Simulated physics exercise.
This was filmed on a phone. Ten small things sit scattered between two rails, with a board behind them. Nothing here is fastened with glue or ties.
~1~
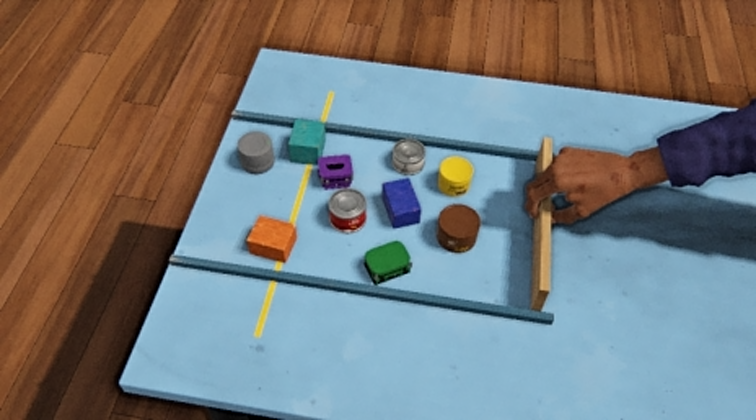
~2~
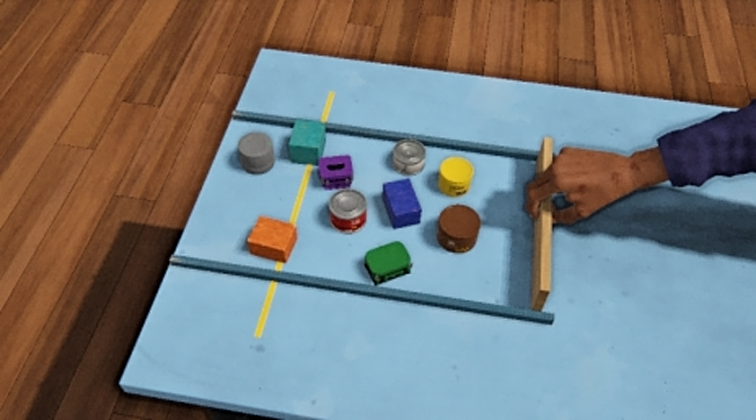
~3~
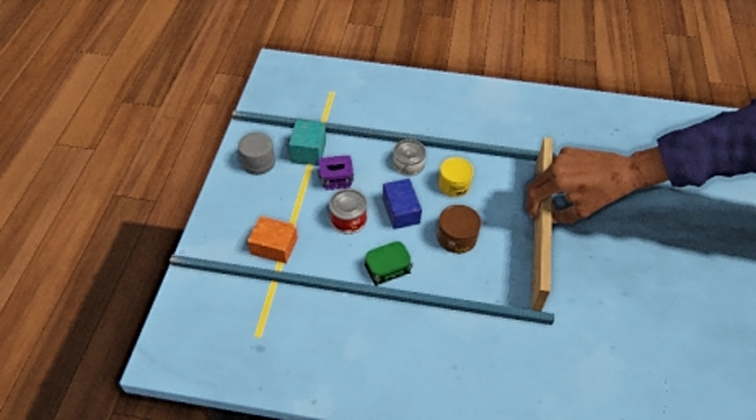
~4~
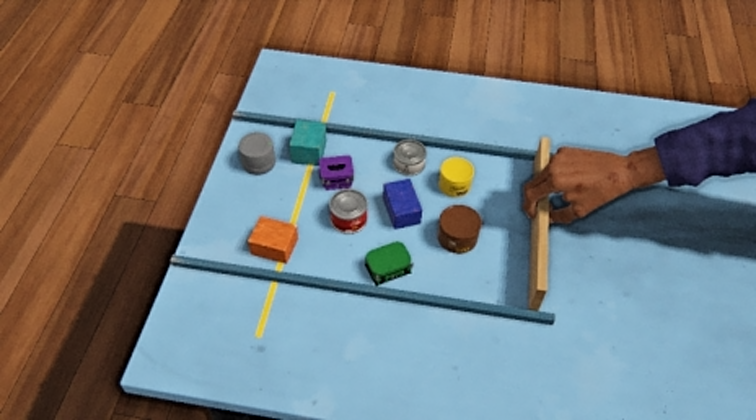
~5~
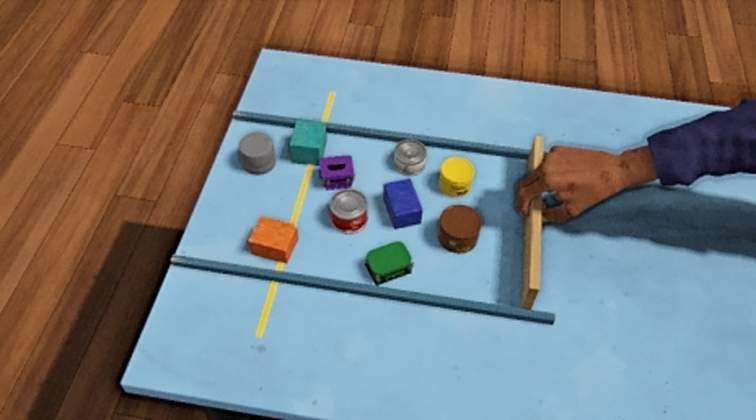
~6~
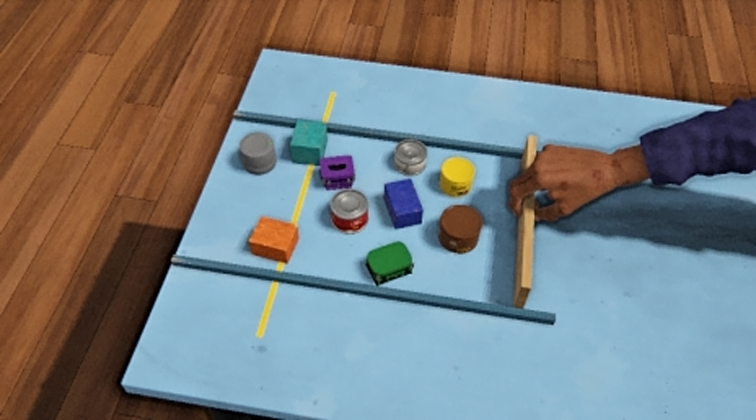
At first, a hand holds a wooden board upright at the right end of two rails on a pale blue surface, with ten small blocks, tins and other objects scattered between them. Then the hand slides the board slightly left, while the objects and the yellow tape line stay in place.
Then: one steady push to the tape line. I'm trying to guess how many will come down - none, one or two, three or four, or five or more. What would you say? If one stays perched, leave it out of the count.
I would say none.
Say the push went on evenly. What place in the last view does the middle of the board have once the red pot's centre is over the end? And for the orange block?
For the red pot at (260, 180), for the orange block at (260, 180).
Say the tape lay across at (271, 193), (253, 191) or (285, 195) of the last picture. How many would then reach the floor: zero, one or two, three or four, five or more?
Lab note - count per position: One to two; three to four; zero.
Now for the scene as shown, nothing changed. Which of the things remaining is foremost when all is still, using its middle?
The answer is the grey lid.
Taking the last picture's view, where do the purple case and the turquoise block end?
Look around (264, 166) for the first and around (270, 137) for the second.
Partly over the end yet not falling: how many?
In total, 0 of them.
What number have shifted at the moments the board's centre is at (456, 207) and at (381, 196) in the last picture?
Counts: 3, 7.
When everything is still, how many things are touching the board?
So the total is 5.
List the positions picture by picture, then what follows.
The first picture shows grey lid (256, 153); orange block (273, 239); turquoise block (307, 142); board (542, 220); tape (300, 197).
The second picture shows orange block (273, 239); board (543, 220).
The third picture shows turquoise block (308, 143); white pot (409, 157).
The fourth picture shows grey lid (257, 154); purple case (337, 173).
The fifth picture shows orange block (274, 240); brown tub (459, 229).
The sixth picture shows grey lid (258, 154); orange block (275, 240); turquoise block (309, 143); board (526, 217); tape (302, 198).
Soon after, none off yet; grey lid at rest near (258, 154); orange block at rest near (275, 240); turquoise block at rest near (309, 143).
At rest, the number that fall off is zero.
